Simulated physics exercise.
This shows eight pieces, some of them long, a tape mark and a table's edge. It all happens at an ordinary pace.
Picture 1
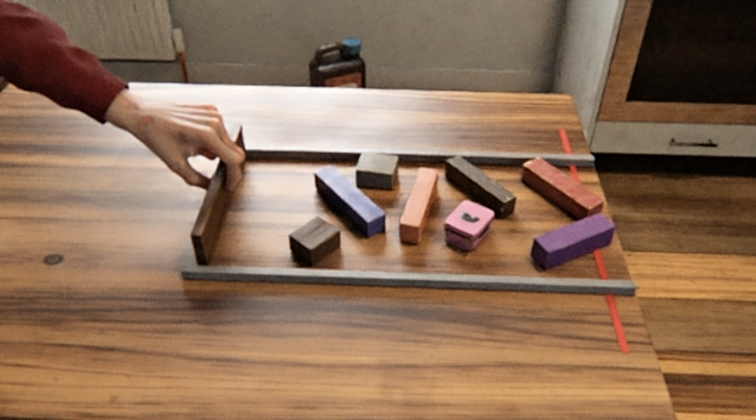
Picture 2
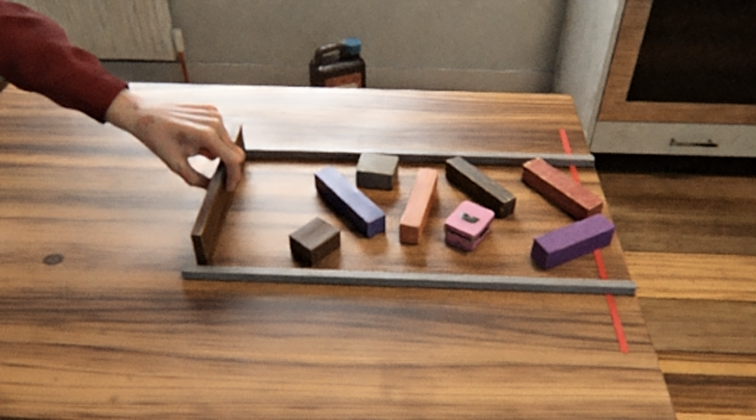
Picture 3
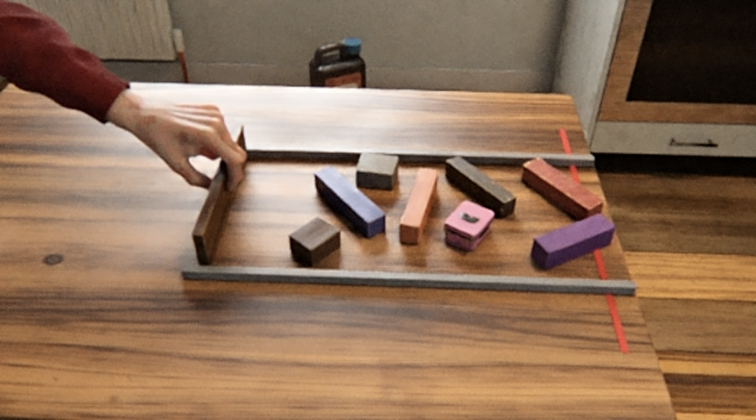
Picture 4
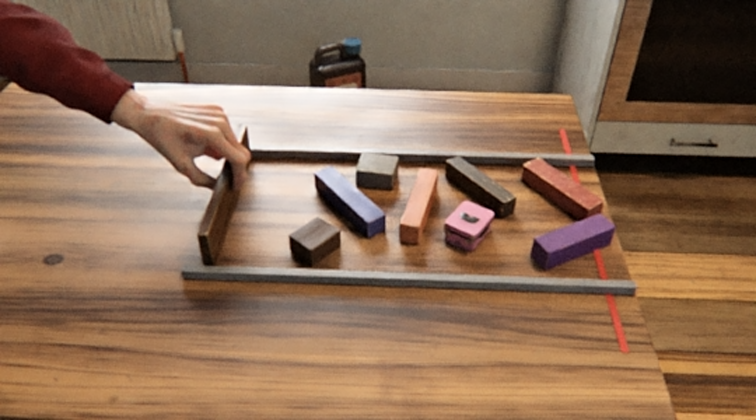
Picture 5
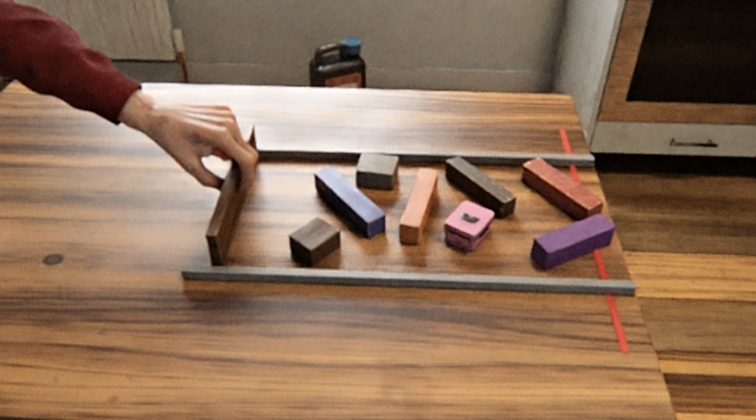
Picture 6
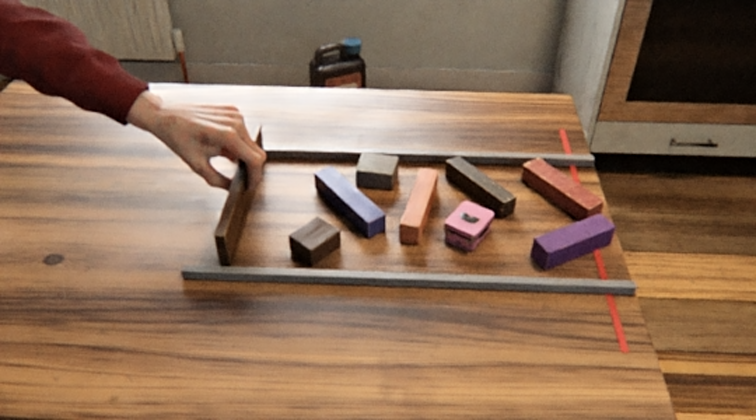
On a wooden table, a hand holding a dark board upright, then sliding it slightly right toward scattered coloured blocks lying still.
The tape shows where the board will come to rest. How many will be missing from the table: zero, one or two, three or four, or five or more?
Outcome: The number that fall off is five or more.
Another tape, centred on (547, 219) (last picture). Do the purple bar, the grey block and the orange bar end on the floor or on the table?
The purple bar tumbles off; the grey block is kept; the orange bar remains up.
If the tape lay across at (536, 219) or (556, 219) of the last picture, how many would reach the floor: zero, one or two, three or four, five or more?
The falls would be one to two; three to four.
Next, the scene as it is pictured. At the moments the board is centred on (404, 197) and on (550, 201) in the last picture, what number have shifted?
6 and 8.
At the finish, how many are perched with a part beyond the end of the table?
It comes to 2.
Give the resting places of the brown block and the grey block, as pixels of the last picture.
About (626, 251), and the other about (600, 173).
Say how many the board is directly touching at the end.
It touches 2.
Early on, none off yet; red bar at rest near (561, 189); purple bar at rest near (573, 241); black bar at rest near (481, 185).
Finally, the number that fall off is five or more; lost, blue bar, orange bar, pink case, black bar, purple bar and red bar.
